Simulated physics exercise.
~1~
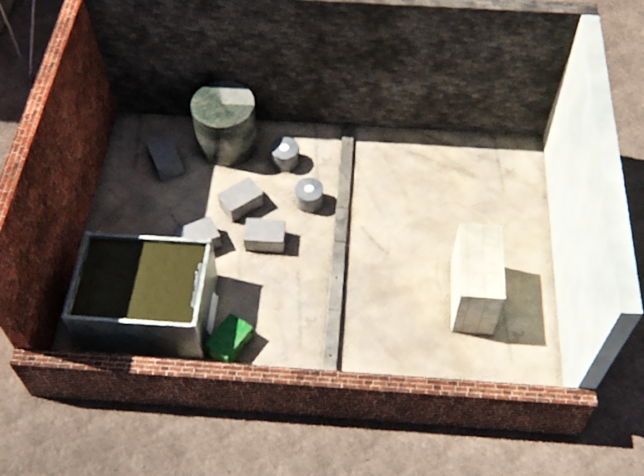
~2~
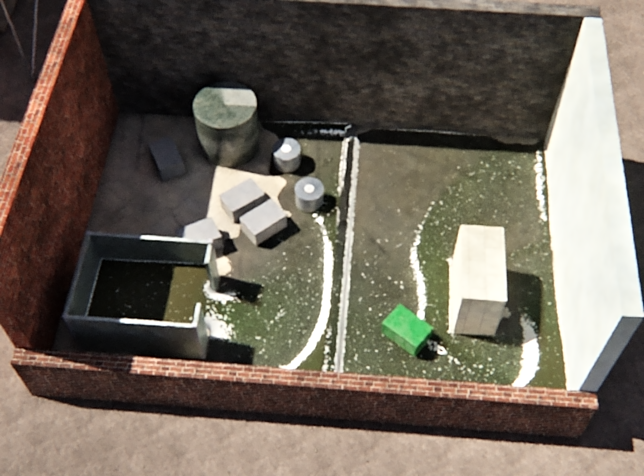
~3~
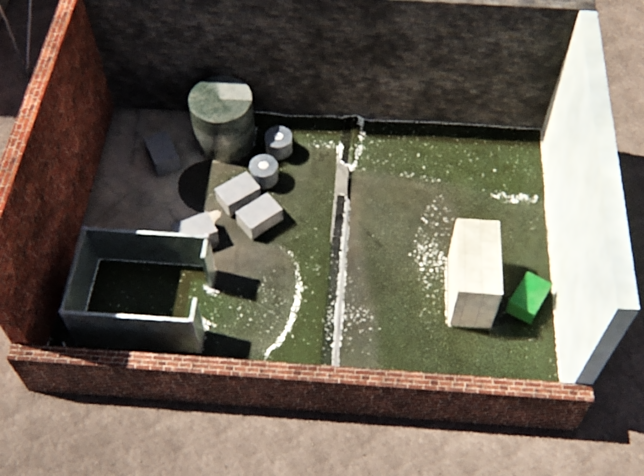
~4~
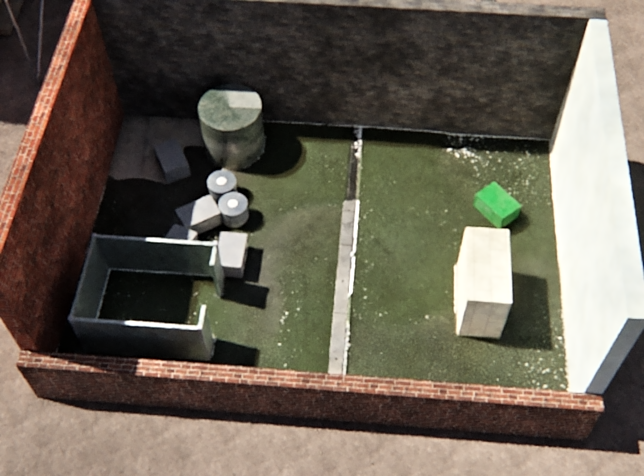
On a walled concrete pad split by a low kerb, a green crate sits beside an open tank at the left, with grey blocks and tubs scattered behind it. The tank's right side gives way and water spreads, foaming, over most of the floor. The green crate is carried right across the kerb, then passes in front of the pale upright block to its far side. Two tubs shift left toward the grey blocks as the green crate drifts up behind the pale block. Finally, the tubs and blocks gather near the tank, while the crate floats at upper right.
